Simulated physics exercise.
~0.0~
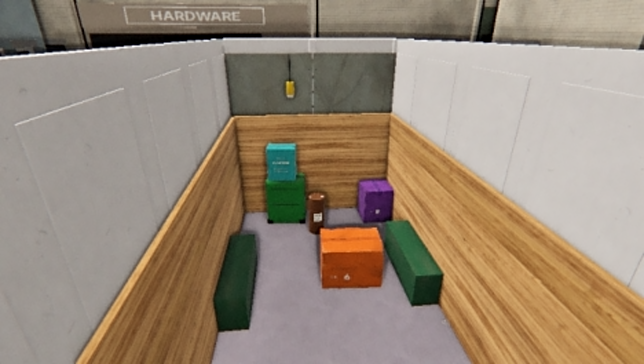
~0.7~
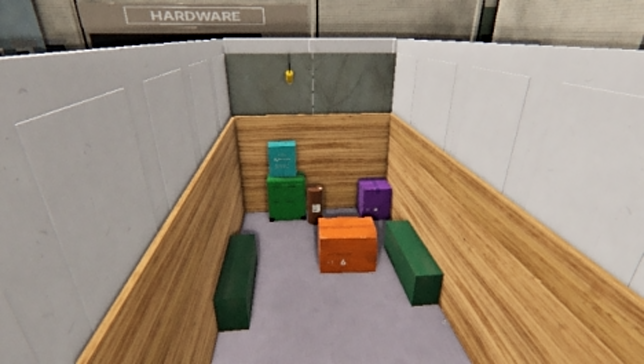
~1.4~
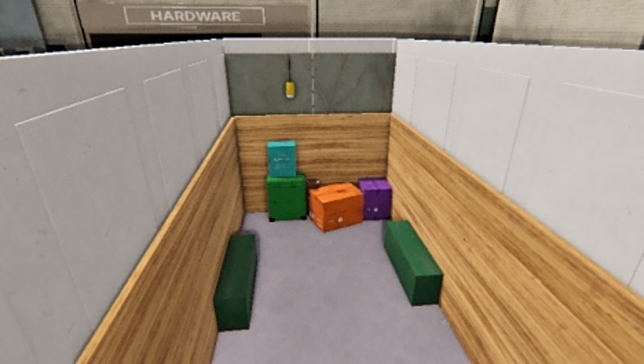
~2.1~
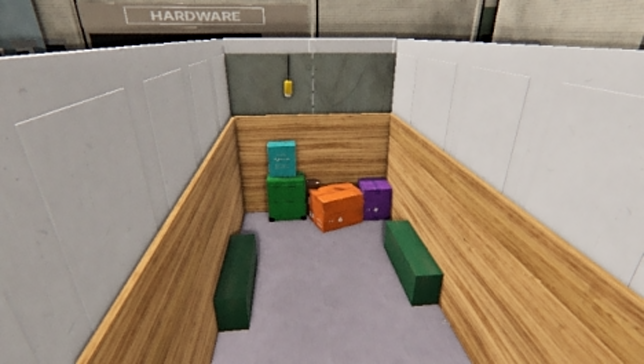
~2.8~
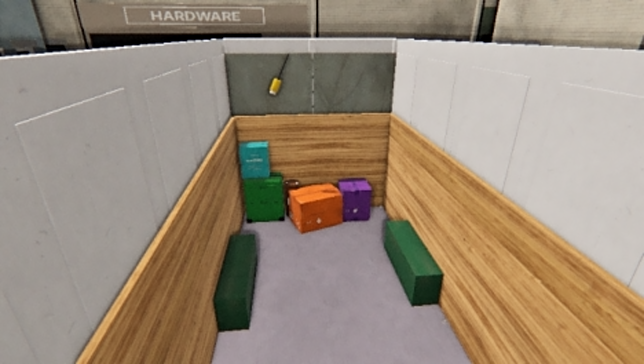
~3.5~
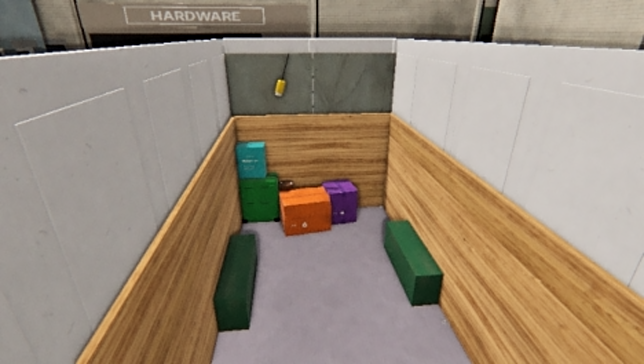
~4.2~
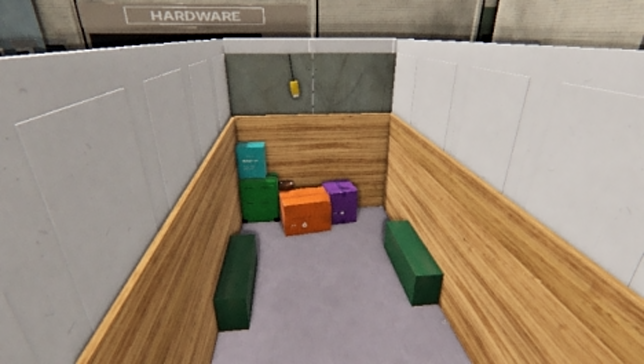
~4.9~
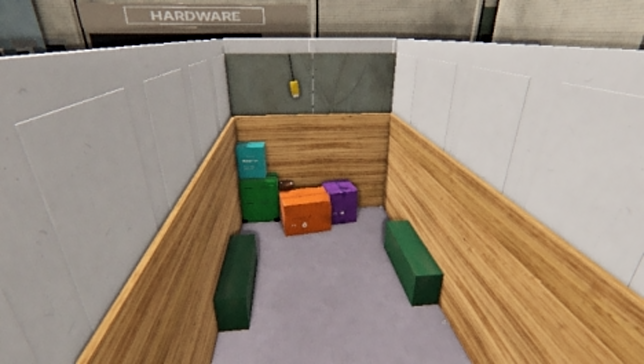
The orange box slides forward to the front wall, then all the loose cargo shifts left.
